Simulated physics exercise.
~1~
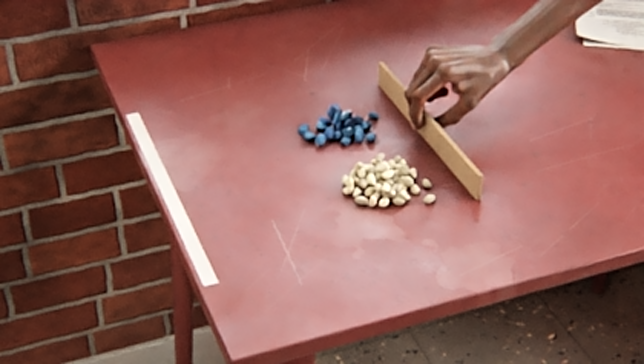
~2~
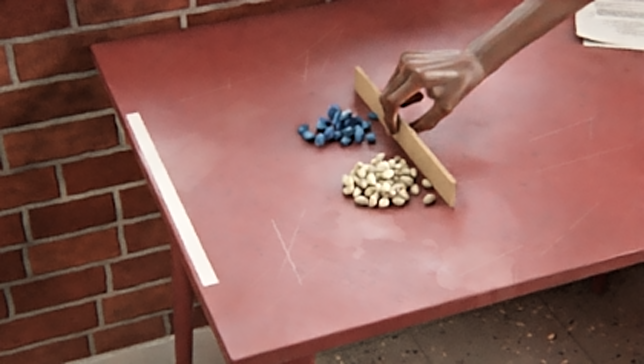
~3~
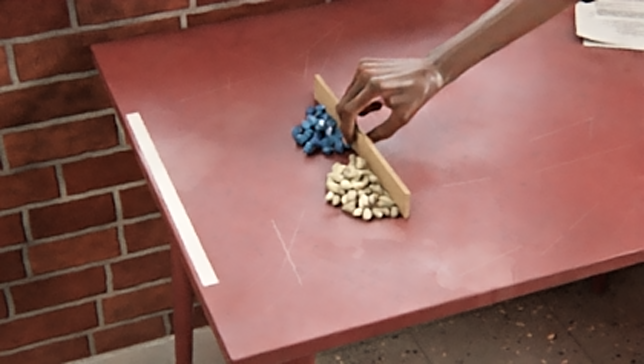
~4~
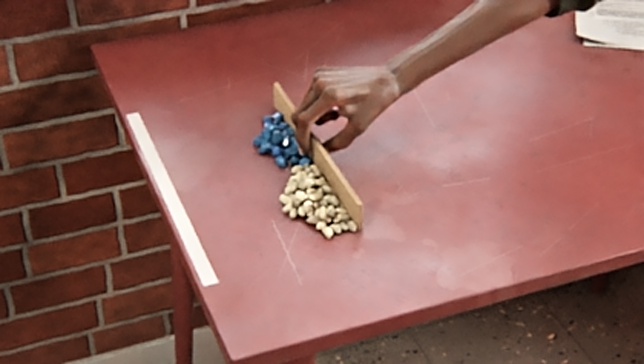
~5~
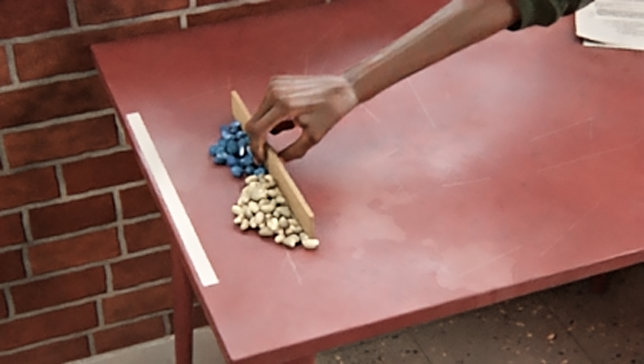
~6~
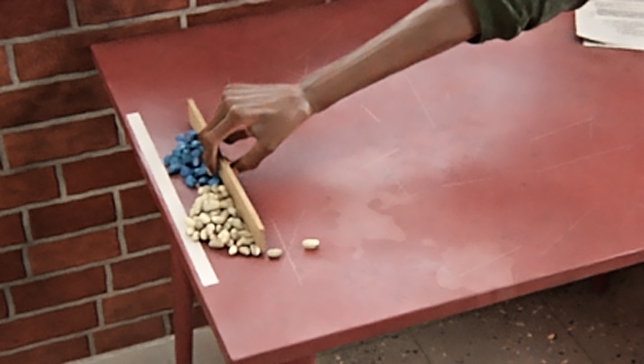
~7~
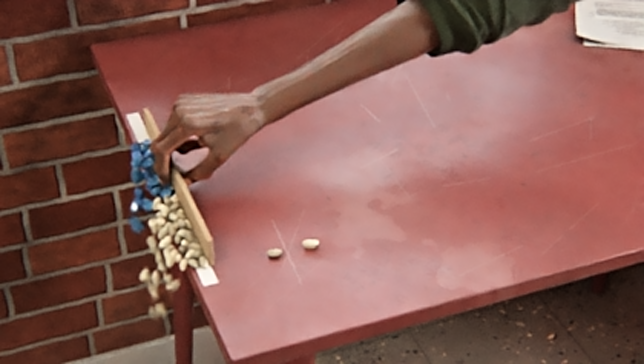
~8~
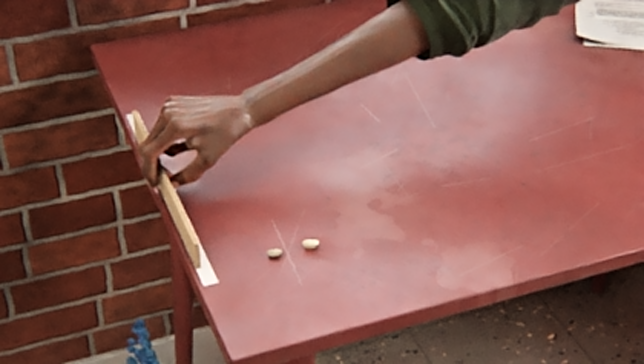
The video shows a hand sliding an upright piece of card leftward across a red table, pushing a blue pile and a cream pile of small pieces over the edge. The card stops at the white tape, leaving two pale pieces on the table.
